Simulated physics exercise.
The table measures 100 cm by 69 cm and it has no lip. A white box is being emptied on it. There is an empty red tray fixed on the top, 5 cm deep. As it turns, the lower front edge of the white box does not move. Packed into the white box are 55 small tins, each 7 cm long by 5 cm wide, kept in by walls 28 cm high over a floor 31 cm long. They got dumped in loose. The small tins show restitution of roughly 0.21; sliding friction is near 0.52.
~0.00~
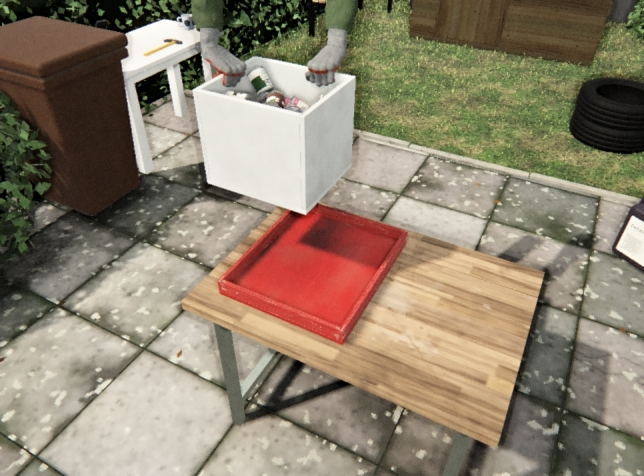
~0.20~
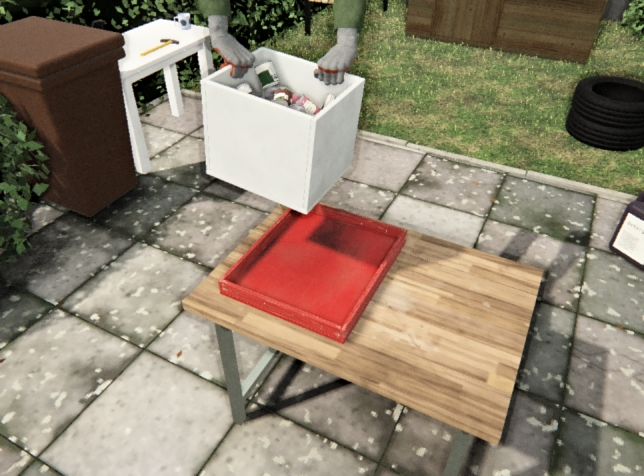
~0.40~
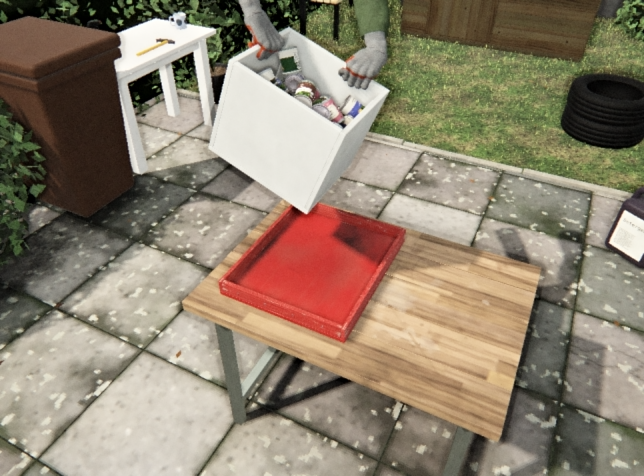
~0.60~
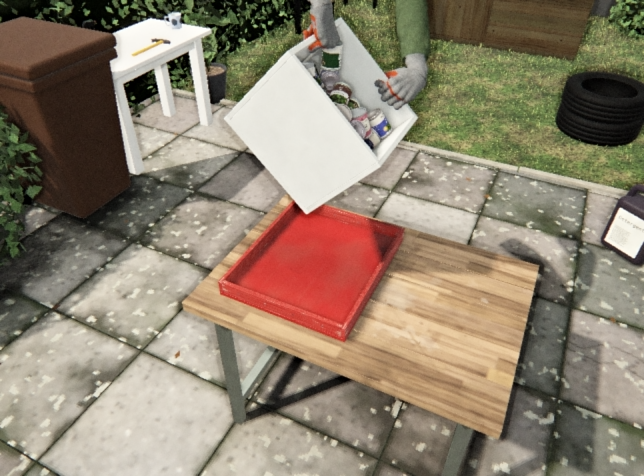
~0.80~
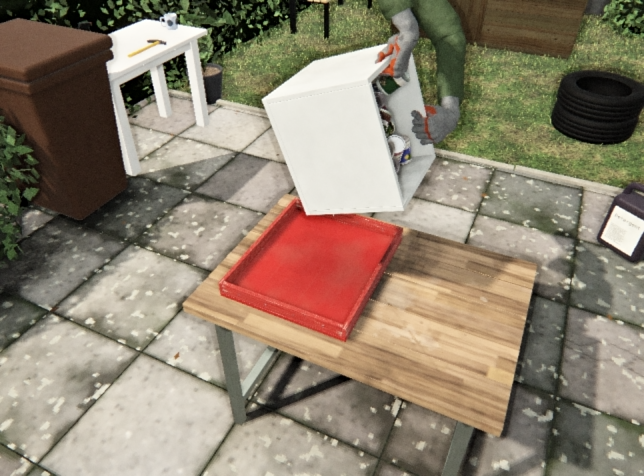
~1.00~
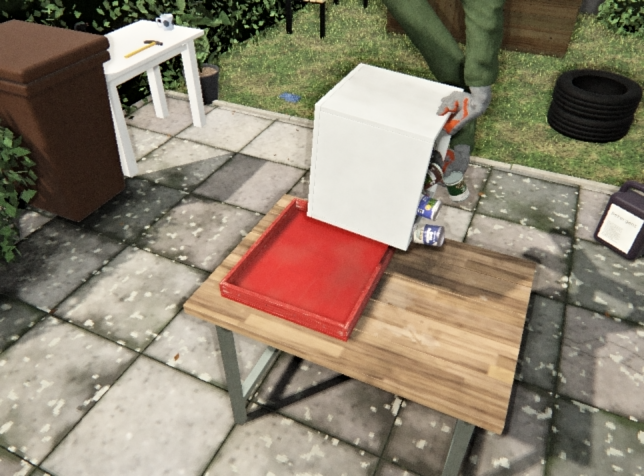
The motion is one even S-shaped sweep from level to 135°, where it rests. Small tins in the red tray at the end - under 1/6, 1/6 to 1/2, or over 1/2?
Under 1/6.
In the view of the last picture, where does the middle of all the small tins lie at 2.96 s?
Estimated centre in the last picture: (462, 307).
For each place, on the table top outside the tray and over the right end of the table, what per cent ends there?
About 80 and 15 per cent.
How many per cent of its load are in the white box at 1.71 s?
Roughly 5 percent.
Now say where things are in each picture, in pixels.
In the first picture (places track the rim corner closest to us here; the camera moves round a little), white box (301, 115); red tray (340, 328); tipped 0°; all still inside.
The second picture shows white box (313, 118); tipped 6°.
The third picture shows white box (342, 131); tipped 22°.
The fourth picture shows white box (378, 161); tipped 44°.
The fifth picture shows white box (404, 205); tipped 69°.
The sixth picture shows white box (408, 245); red tray (344, 326); tipped 95°; 2 out, the lowest tin at (428, 234).
After 1.31 s, tilt 125°; 37 still in the white box, 13 on the table top outside the tray and 5 in the air.
After 1.71 s, tilt 135°; 2 still in the white box, 46 on the table top outside the tray, 4 over the right end of the table and 3 in the air.
After 2.25 s, tilt 135°; 44 on the table top outside the tray, 8 over the right end of the table and 3 over the table's other edges.
Final count (at 2.96 s), 43 on the table top outside the tray, 8 over the right end of the table and 4 over the table's other edges. Asked share, 0 of 55, 0 per cent.
